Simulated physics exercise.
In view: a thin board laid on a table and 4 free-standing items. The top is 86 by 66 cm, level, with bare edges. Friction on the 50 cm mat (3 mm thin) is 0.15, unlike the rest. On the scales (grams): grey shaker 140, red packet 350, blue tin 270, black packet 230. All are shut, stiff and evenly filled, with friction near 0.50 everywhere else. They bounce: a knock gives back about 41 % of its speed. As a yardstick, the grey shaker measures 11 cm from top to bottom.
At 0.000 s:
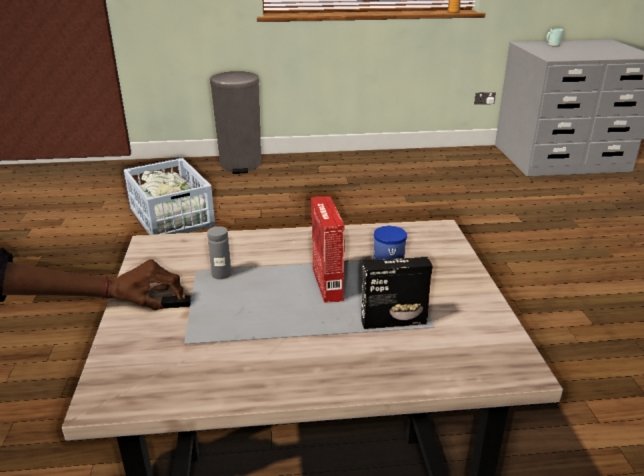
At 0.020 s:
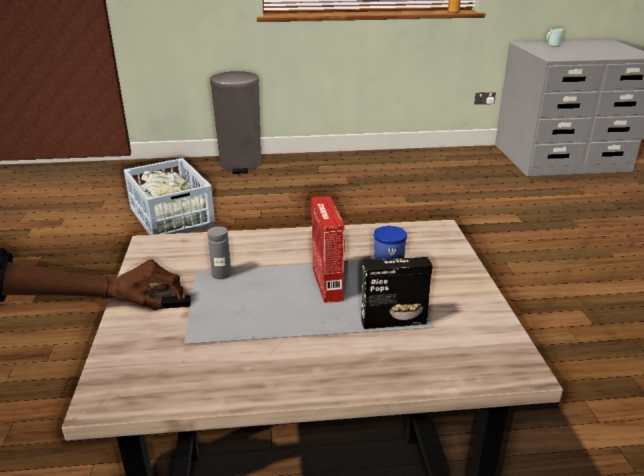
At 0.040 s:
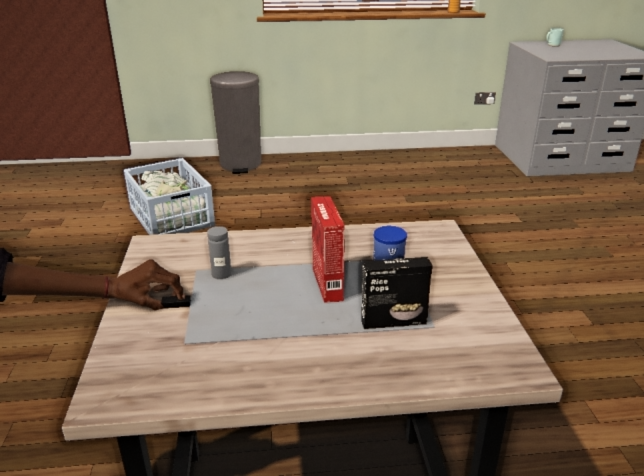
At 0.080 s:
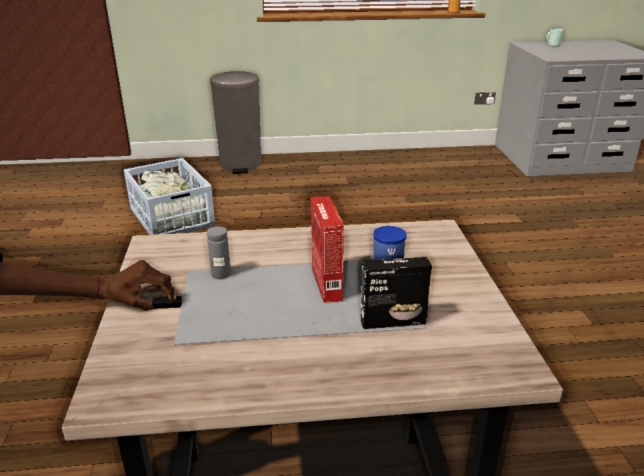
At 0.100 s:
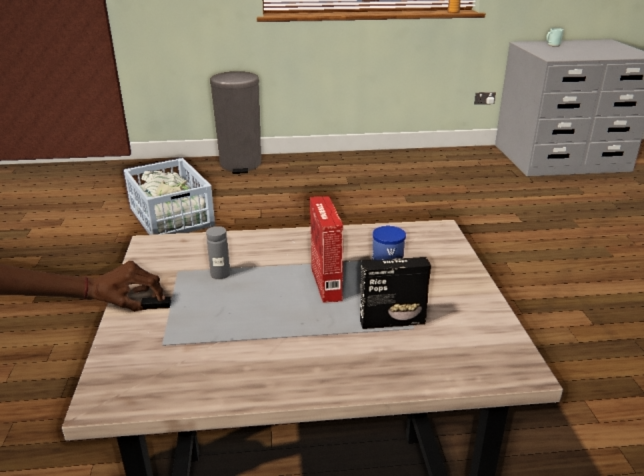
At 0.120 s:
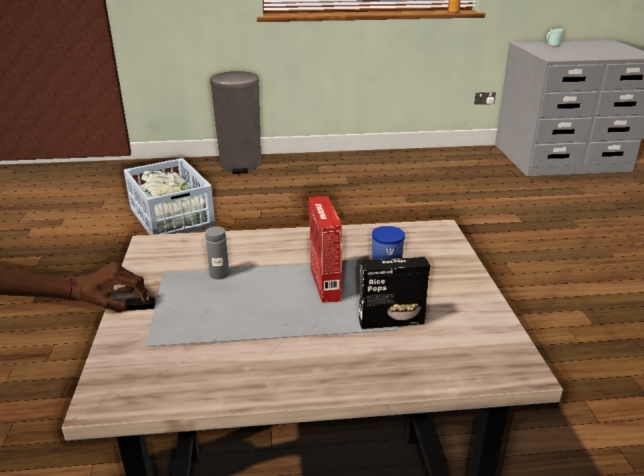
On a wooden table, a hand grips the left edge of a thin grey mat, first staying still, then drawing it leftward, while a grey shaker, red packet, blue tin and black packet stay upright and barely shift.
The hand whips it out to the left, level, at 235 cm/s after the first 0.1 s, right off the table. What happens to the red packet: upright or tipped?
The red packet stays upright.
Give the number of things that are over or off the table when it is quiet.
1 of them.
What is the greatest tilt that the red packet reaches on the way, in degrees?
About 8°.
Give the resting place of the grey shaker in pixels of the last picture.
Near (126, 278).
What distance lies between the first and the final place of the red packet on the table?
About 3 cm.
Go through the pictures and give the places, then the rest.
Mat out by 0 cm; red packet (327, 249); grey shaker (220, 253), in the first frame.
Mat out by 0 cm; black packet (396, 293); grey shaker (220, 253), in the second frame.
Mat out by 0 cm; blue tin (389, 255); black packet (396, 293), in the third frame.
Mat out by 2 cm; grey shaker (219, 253); blue tin (389, 255), in the fourth frame.
Mat out by 4 cm; black packet (394, 294); grey shaker (218, 253), in the fifth frame.
Mat out by 8 cm; red packet (325, 249); blue tin (387, 255), in the sixth frame.
After 0.22 s, mat out by 31 cm; red packet slid 2 cm near (317, 250); grey shaker slid 4 cm.
After 0.42 s, mat out by 78 cm; red packet leaning 7° near (309, 250); grey shaker leaning 25°.
After 0.62 s, mat out by 100 cm; red packet leaning 3° near (317, 250); grey shaker on its side.
At rest (1.8 s), tipped over on the table, grey shaker; the other 3 in place, give or take 6 cm. Seen from the same camera at the end, red packet near (314, 250).
